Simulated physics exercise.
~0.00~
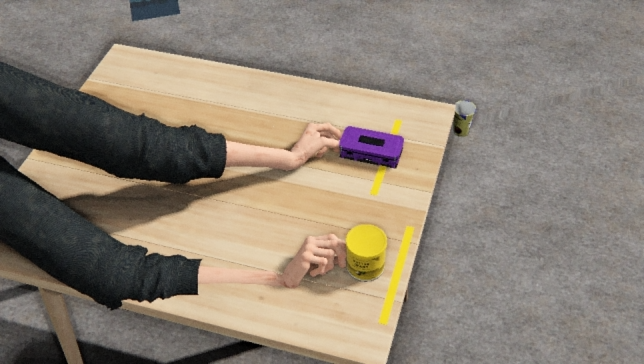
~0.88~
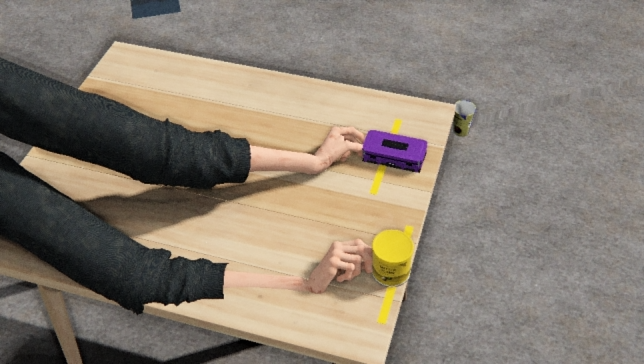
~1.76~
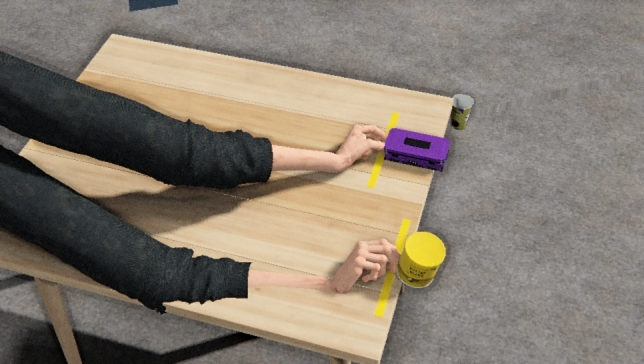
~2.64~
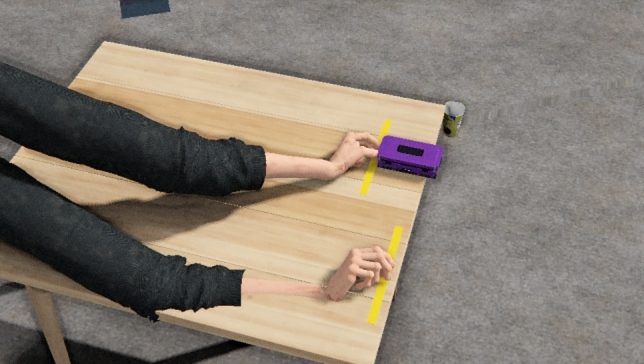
Two hands in dark sleeves push a yellow pot and a purple case across a pale wooden table, seen from above at an angle by a slightly swaying camera. The pot sits nearer the viewer and the case farther away, each by a strip of yellow tape close to the right edge, with grey carpet beyond. Both objects slide right over the tape as the fingers follow. The pot reaches the edge and tips outward, while the case stops short of it. Finally the pot is gone from the tabletop, and the purple case remains on it, near the edge.
